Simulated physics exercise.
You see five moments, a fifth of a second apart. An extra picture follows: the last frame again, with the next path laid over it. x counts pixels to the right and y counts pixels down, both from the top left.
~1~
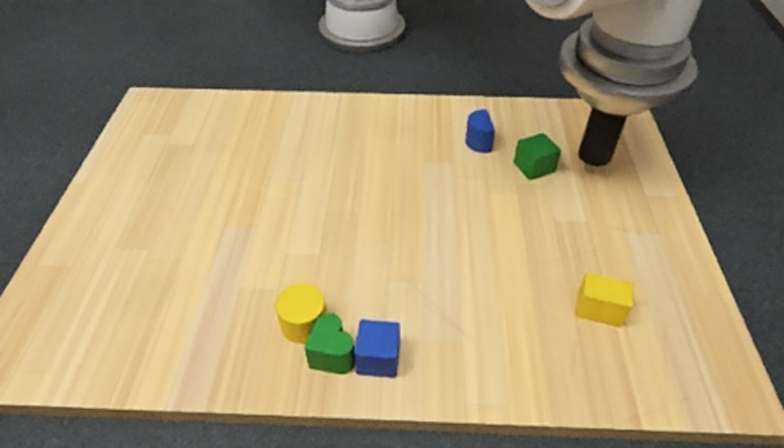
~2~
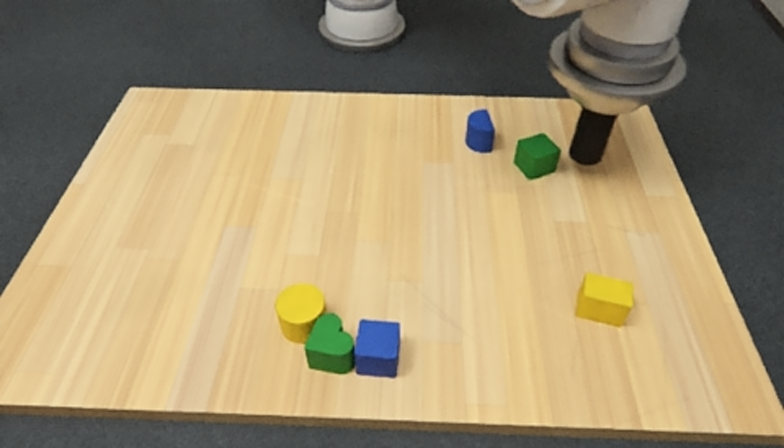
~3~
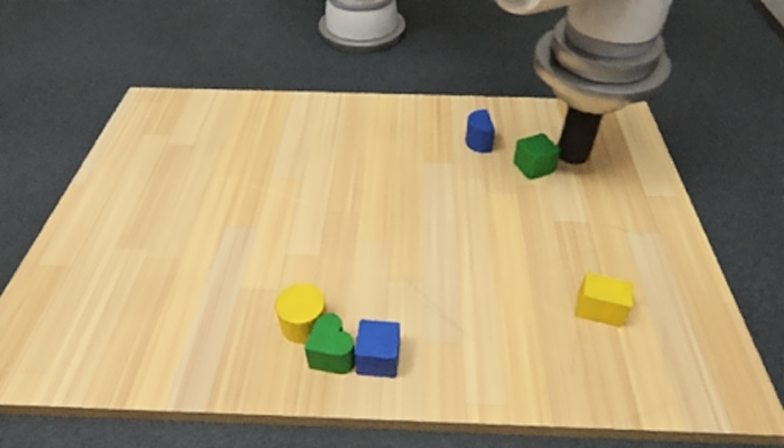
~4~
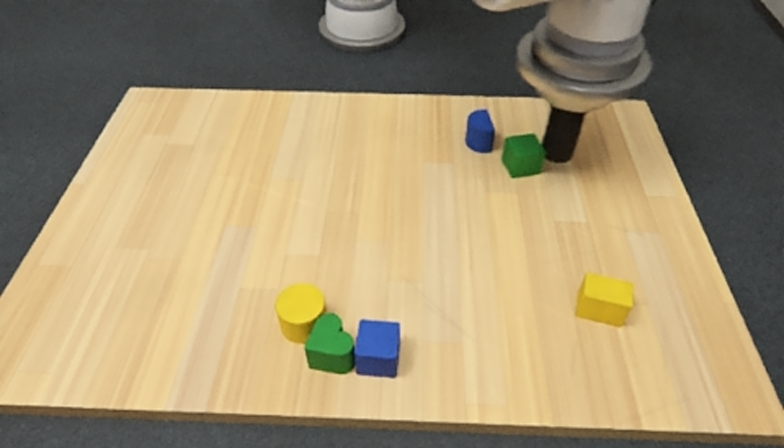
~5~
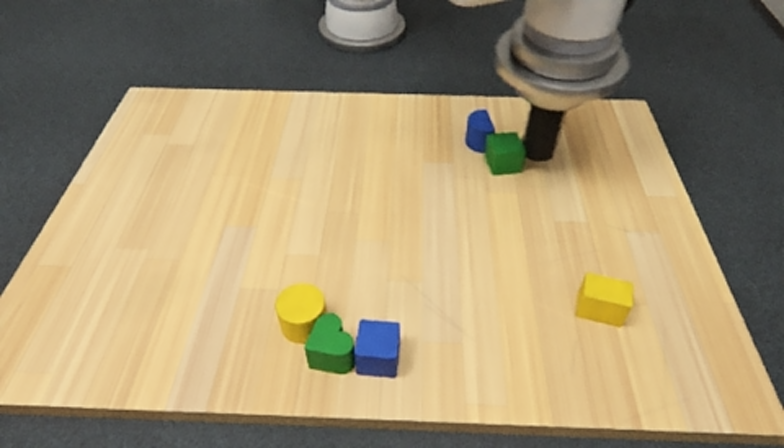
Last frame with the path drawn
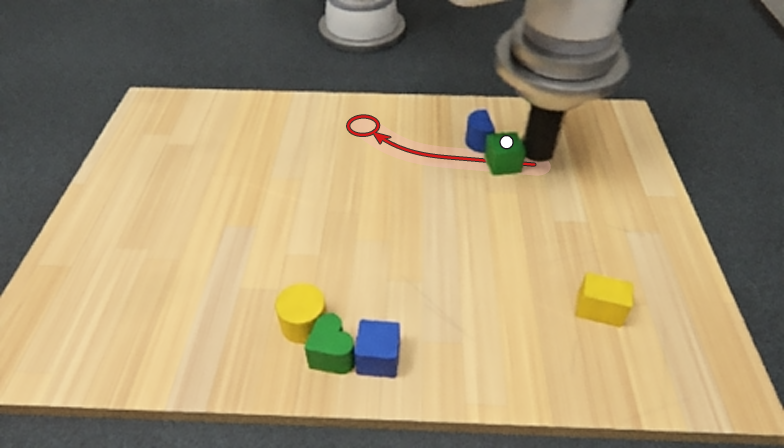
A robot arm moves left and pushes the green block up against the blue one.
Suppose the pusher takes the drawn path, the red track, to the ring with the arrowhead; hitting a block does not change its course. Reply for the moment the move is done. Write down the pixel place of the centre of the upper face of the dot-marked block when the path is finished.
Its top middle is near (384, 142).
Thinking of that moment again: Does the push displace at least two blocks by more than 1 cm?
Final answer: Yes.
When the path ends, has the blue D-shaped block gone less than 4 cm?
My answer is yes.
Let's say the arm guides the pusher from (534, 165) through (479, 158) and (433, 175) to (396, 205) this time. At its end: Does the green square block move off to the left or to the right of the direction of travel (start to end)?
It heads right.
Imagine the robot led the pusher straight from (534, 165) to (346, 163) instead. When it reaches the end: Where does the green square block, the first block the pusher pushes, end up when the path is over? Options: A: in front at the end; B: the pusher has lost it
Choice A: In front at the end.
The drawn path runs from (534, 165) by way of (470, 159) and (409, 150) to (363, 126); the dot is on the green square block.
On the path given first. One third of the way, pusher at (472, 146); blue D-shaped block at (469, 115), turned 50° clockwise; green square block at (441, 141).
Two thirds of the way, pusher at (408, 137); blue D-shaped block at (467, 115), turned 60° clockwise; green square block at (386, 142), turned 40° anticlockwise.
At the end, pusher at (363, 113); blue D-shaped block at (467, 115), turned 60° clockwise; green square block at (384, 142), turned 45° anticlockwise.
